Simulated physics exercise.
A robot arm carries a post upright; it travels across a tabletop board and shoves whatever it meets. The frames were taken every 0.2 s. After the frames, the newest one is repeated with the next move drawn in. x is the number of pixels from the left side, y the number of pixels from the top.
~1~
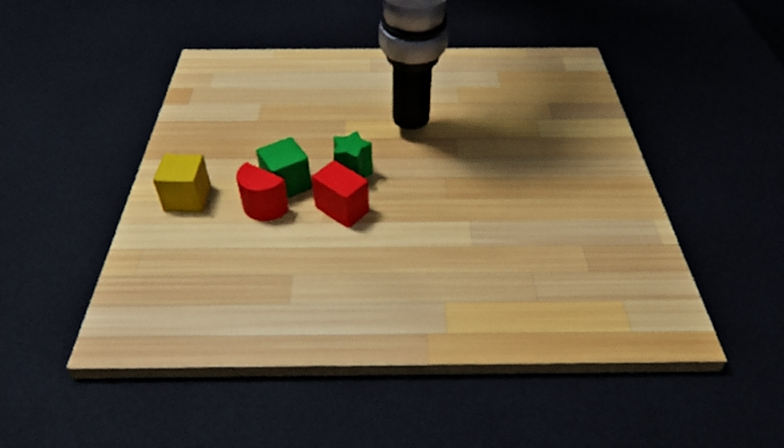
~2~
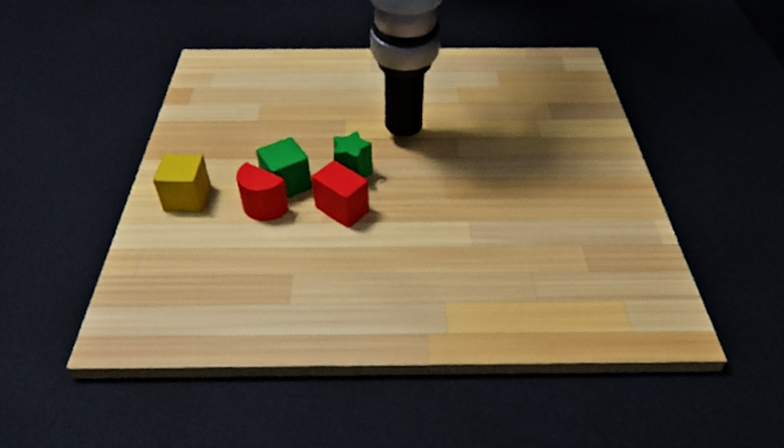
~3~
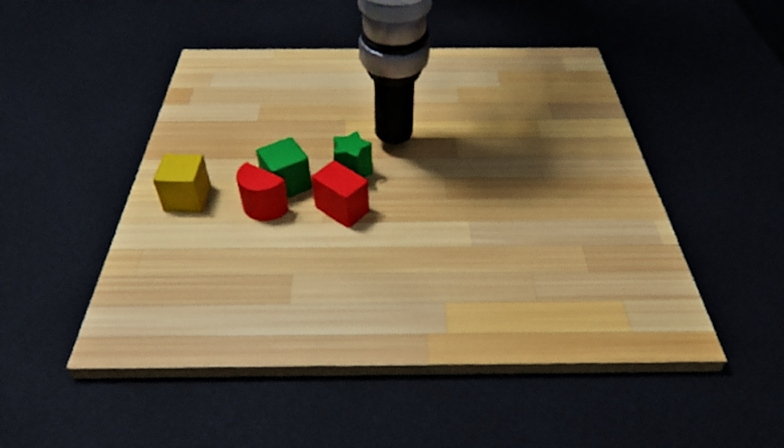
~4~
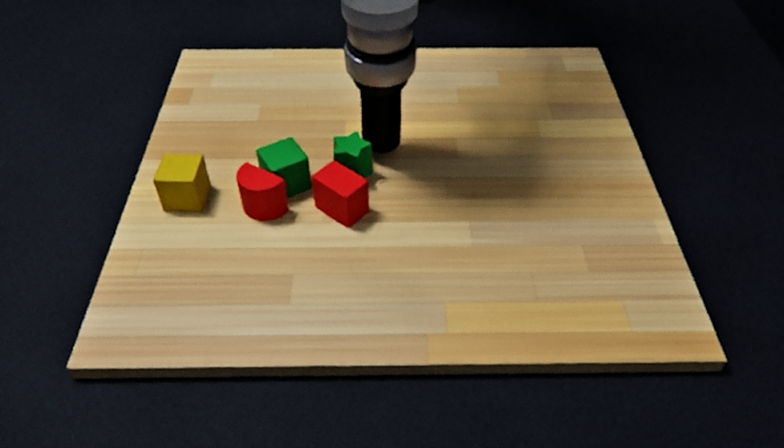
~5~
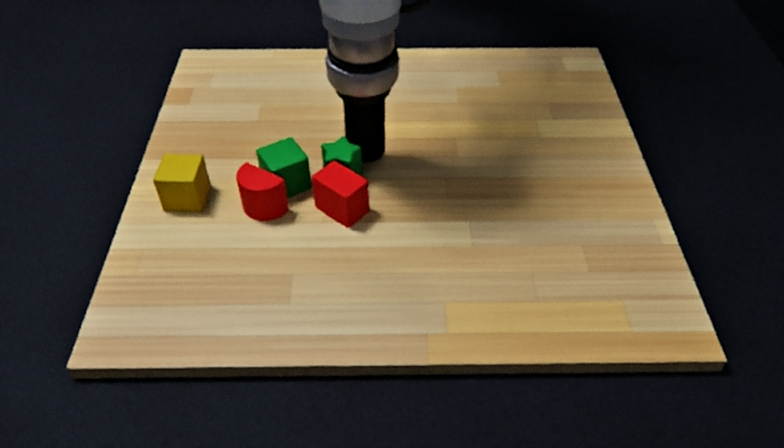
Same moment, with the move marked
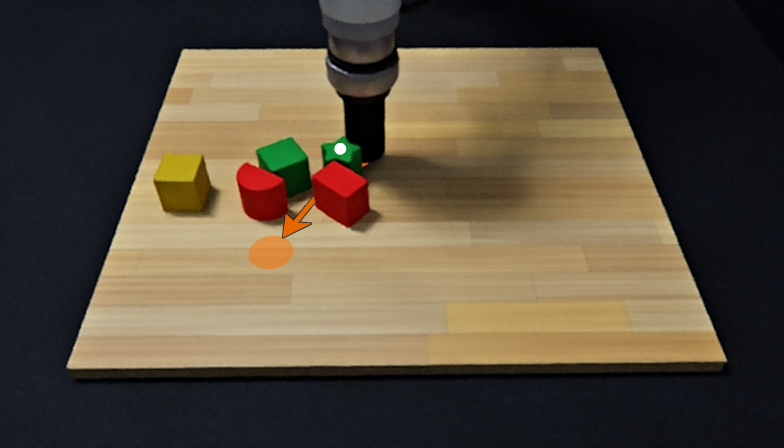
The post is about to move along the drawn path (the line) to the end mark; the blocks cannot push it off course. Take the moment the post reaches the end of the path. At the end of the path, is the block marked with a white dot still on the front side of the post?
Short answer: Yes.
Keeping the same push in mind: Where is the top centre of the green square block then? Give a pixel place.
The centre of its top face lies at (256, 160).
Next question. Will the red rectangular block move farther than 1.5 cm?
Final answer: Yes.
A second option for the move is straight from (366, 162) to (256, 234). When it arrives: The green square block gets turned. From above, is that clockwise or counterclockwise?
Seen from above, clockwise.
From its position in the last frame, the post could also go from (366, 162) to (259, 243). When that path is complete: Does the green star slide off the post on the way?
Short answer: No.
The drawn path runs from (366, 162) over (314, 200) to (271, 252); the dot is on the green star.
The first path, step by step. One third of the way, post at (326, 174); red D-shaped block at (243, 183), turned 15° anticlockwise; green square block at (259, 159), turned 40° clockwise; red rectangular block at (328, 191), turned 70° anticlockwise; green star at (297, 172).
Two thirds of the way, post at (298, 206); red D-shaped block at (228, 191), turned 40° clockwise; green square block at (256, 160), turned 50° clockwise; red rectangular block at (330, 199), turned 95° anticlockwise; green star at (265, 205).
At the end, post at (269, 241); red D-shaped block at (222, 195), turned 75° clockwise; green square block at (256, 160), turned 50° clockwise; red rectangular block at (330, 200), turned 100° anticlockwise; green star at (226, 235), turned 20° clockwise.
